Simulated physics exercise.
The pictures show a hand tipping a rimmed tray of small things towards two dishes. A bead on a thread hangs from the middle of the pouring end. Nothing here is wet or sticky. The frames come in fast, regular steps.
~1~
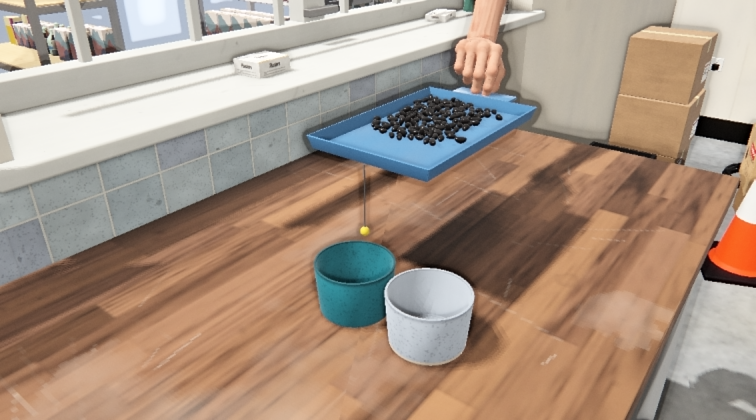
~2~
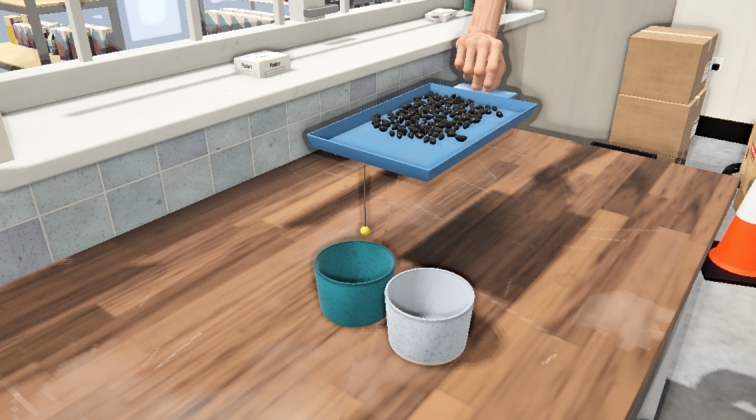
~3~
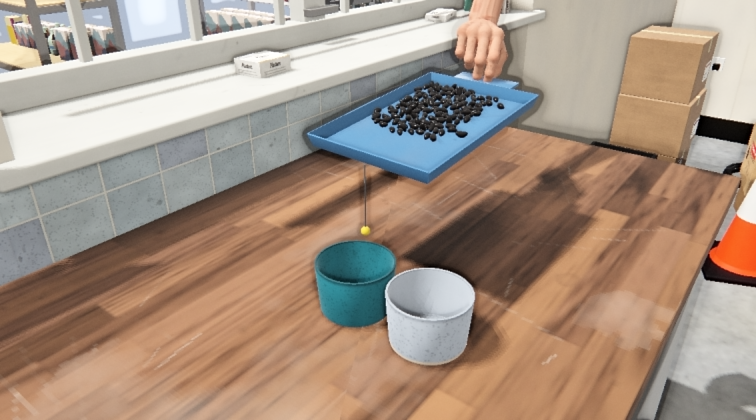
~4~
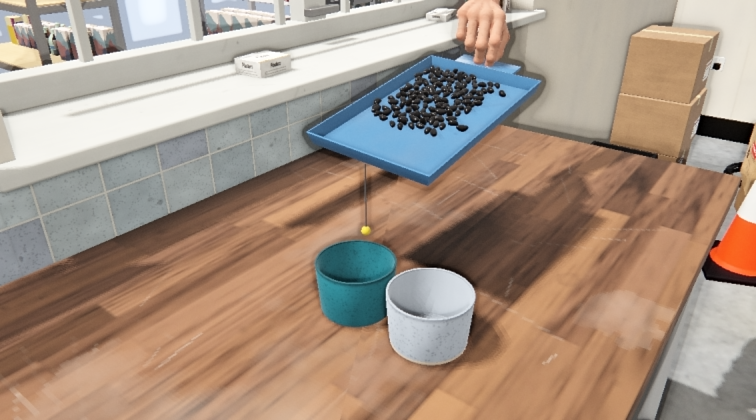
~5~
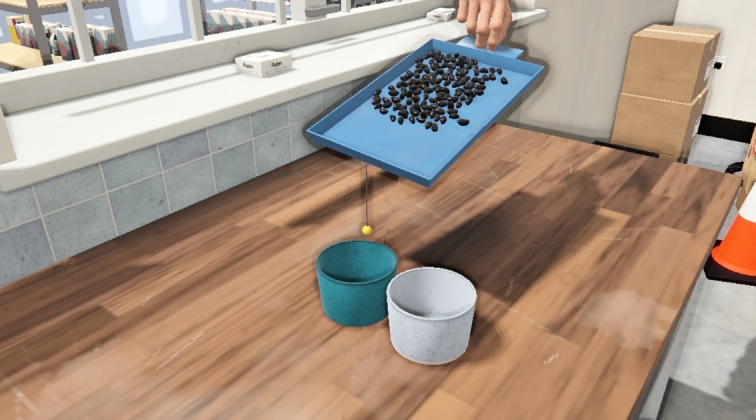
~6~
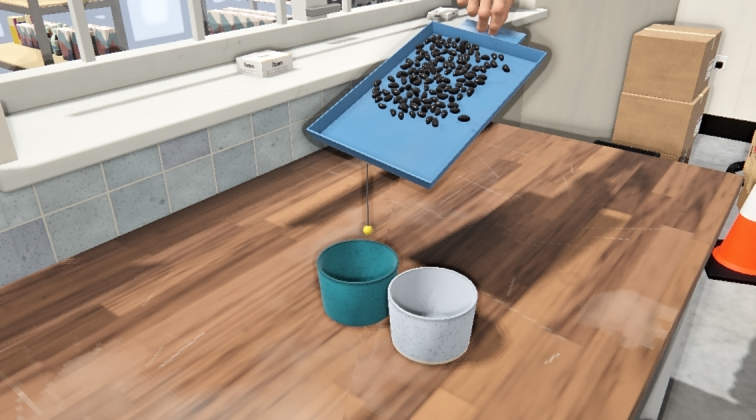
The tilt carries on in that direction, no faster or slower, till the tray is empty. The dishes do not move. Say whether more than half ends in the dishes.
They take the larger part between them.
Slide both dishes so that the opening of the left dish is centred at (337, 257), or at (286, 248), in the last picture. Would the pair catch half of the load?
First over half, then under half.
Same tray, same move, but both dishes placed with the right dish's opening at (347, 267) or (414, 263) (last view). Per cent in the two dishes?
About 20 and 50 per cent.
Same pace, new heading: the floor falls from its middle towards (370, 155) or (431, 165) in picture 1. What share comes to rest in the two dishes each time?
The first gives 30 %, the second 60 %.
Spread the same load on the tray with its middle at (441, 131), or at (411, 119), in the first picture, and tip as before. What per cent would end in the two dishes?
Near 80 % and 70 %.
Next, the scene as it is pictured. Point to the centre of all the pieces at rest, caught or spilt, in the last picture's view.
Close to (410, 322).
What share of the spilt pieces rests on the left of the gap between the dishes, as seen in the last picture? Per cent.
Close to 40 per cent.
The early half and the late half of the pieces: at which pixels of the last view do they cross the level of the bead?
At about (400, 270), then at (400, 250).
Shortly afterwards, tray tipped steeply; the bulk on the tray; only a few in the right dish; a little in the air.
Next, tray tipped past a quarter turn; a little on the tray; near a third in the right dish; near a quarter in the left dish; near a quarter outside both; a little in the air.
Some moments later, tray tipped past a quarter turn; near a third in the right dish; near a third in the left dish; near a quarter outside both.
In the end, tray tipped past a quarter turn; near a third in the right dish; near a third in the left dish; near a quarter outside both.
